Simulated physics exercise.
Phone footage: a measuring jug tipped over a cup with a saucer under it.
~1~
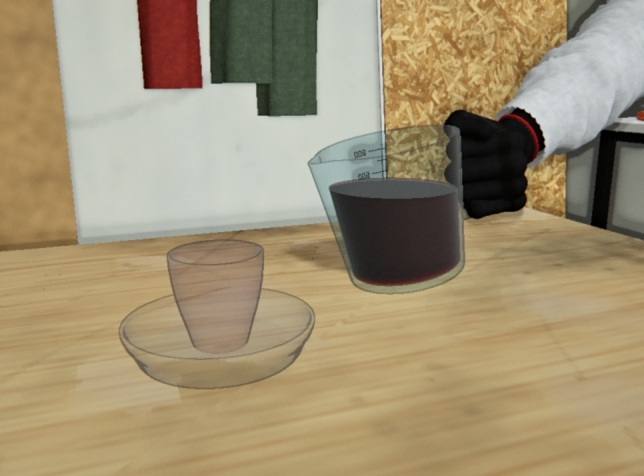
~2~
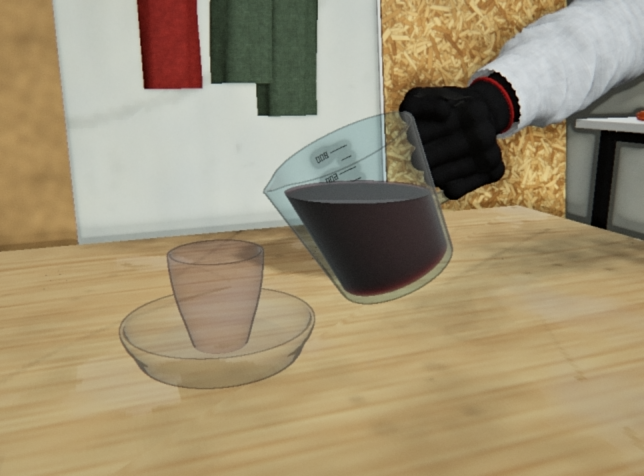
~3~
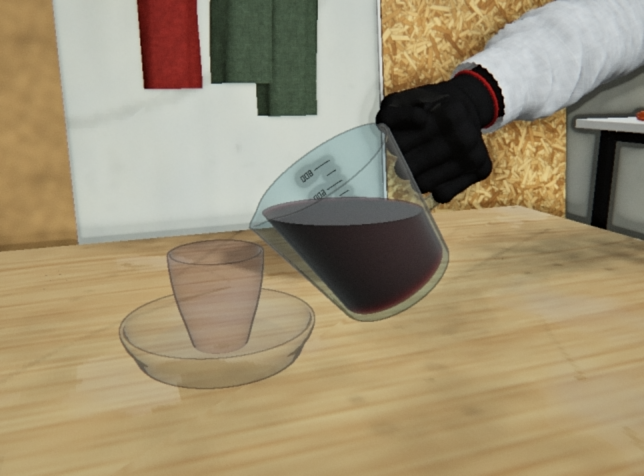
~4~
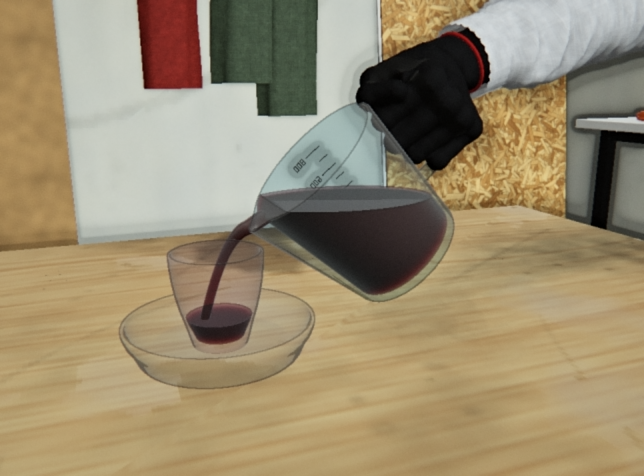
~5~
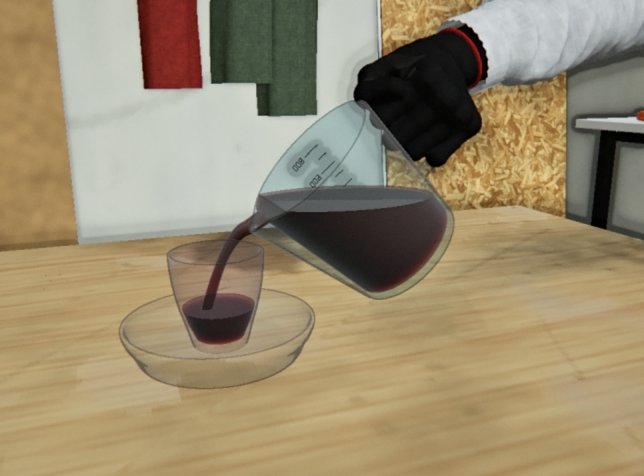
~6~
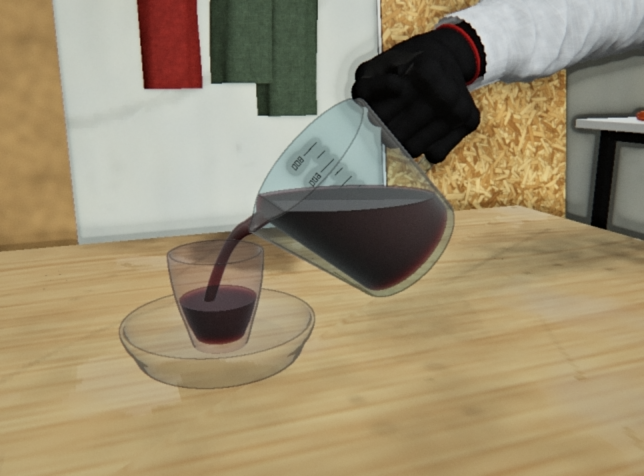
At the start, a black-gloved hand holds a clear measuring jug of dark red liquid to the right of an empty cup on a saucer. The hand brings the jug left and tilts it toward the cup. A dark stream runs from the spout, and the cup fills to about half.
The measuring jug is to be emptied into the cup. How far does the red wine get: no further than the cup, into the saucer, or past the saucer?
My prediction: Spillage past the saucer.
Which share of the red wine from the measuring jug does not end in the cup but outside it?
About 70 in a hundred.
Soon after, the cup is full to the brim; the saucer is wet, with room to spare.
Later, the cup is full to the brim; the saucer is full and running over.
In the end, the cup is full to the brim; the saucer is full and running over.
